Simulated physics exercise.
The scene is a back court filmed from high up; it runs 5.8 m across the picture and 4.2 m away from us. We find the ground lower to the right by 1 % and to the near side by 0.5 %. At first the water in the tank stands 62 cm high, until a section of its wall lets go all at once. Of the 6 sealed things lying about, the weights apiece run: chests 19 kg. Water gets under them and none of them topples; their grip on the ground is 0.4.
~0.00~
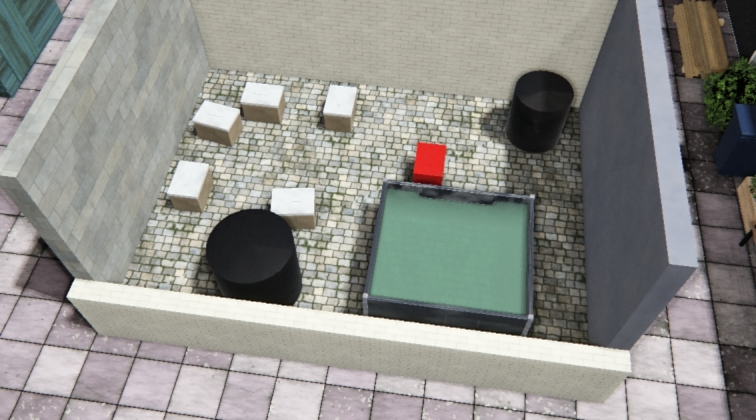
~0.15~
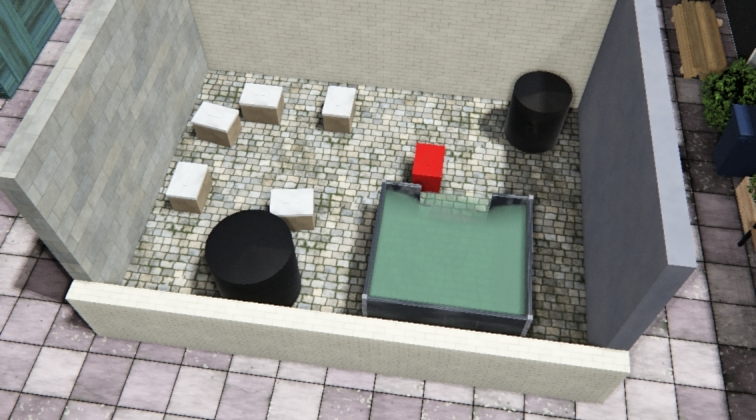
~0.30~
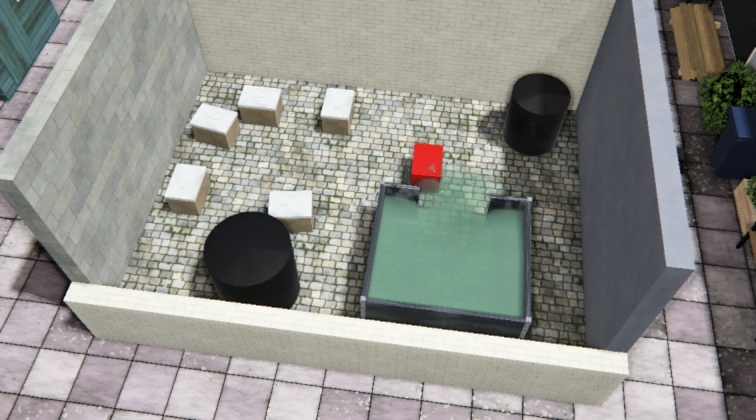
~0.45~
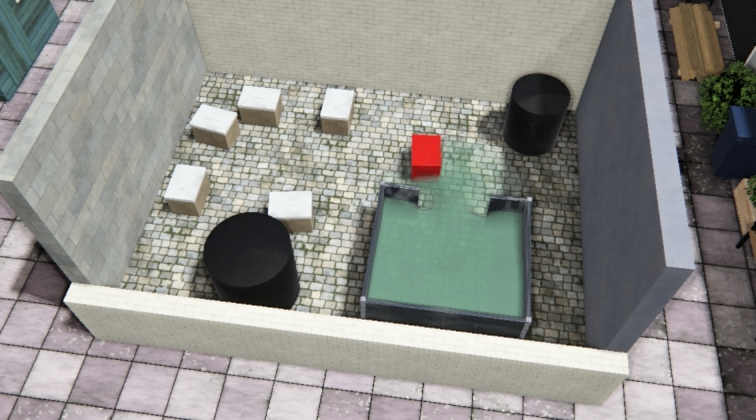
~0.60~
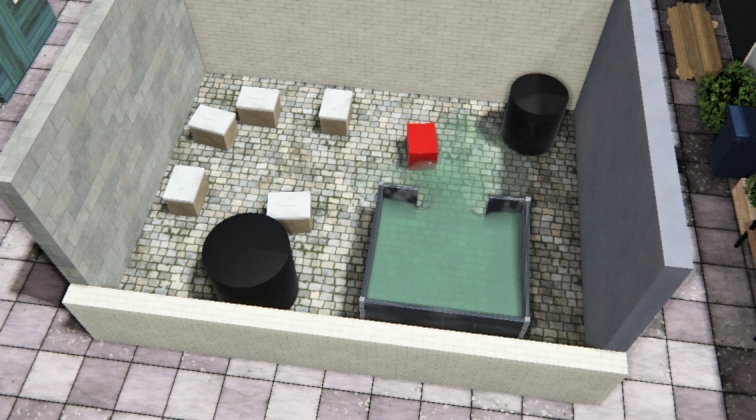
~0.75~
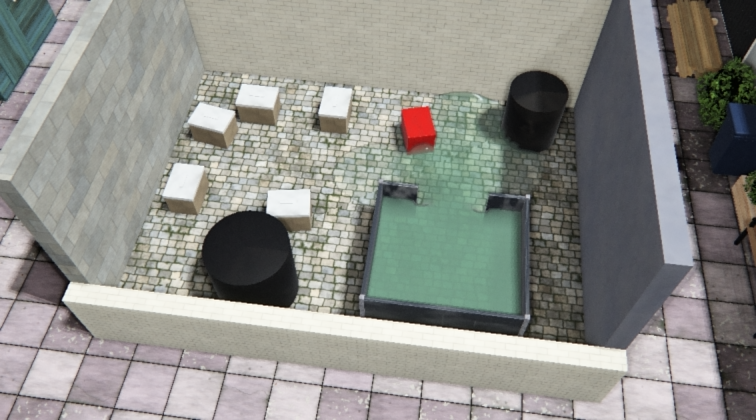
Green-tinted water spilling through a gap in a tank's far wall, spreading across cobbles and pushing a red box toward the back wall.
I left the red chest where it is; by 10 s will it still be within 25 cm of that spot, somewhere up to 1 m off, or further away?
It will be further away than 1 m.
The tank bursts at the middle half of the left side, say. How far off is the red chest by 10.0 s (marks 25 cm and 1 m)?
Then the red chest barely shifts.
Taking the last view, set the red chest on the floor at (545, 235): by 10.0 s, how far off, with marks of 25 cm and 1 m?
It goes a long way.
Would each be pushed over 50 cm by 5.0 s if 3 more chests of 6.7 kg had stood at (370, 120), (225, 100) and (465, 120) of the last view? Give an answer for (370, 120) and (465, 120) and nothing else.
Order kept: Exceeds it, exceeds it.
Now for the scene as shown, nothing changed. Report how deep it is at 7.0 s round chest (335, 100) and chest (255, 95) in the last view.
Close to 6 and 10 centimetres.
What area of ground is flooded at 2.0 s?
Wet area: Approx. 11.5 m2.
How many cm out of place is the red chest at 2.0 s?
I'd guess some 200 cm by then.
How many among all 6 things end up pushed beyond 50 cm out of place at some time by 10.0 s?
6.
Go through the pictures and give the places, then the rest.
The first picture shows the red chest at (430, 159) rests on the ground; water covers 2.8 m2; 0 of 6 have shifted.
The second picture shows the red chest at (429, 160), on the bottom; 3.4 m2 under water; 0 of 6 have shifted.
The third picture shows the red chest at (427, 159) rests on the ground, 4 cm from its start; 4.0 m2 under water; 0 of 6 have shifted.
The fourth picture shows the red chest at (426, 150) rests on the ground, 21 cm from its start; water covers 4.8 m2; 1 of 6 have shifted.
The fifth picture shows the red chest at (422, 138) rests on the ground, 43 cm from its start; 5.9 m2 under water; 1 of 6 have shifted.
The sixth picture shows the red chest at (418, 122) rests on the ground, 69 cm from its start; water covers 6.9 m2; 1 of 6 have shifted.
After 2.0 s the red chest is near (339, 78), 1.9 m from its start, afloat; 1 afloat.
After 4.5 s the red chest is near (200, 96), 3.4 m from its start, afloat; 2 afloat.
After 7.0 s the red chest is near (179, 192), 3.3 m from its start, afloat; 3 afloat.
After 10.0 s the red chest is near (137, 244), 3.9 m from its start, afloat; 6 afloat.
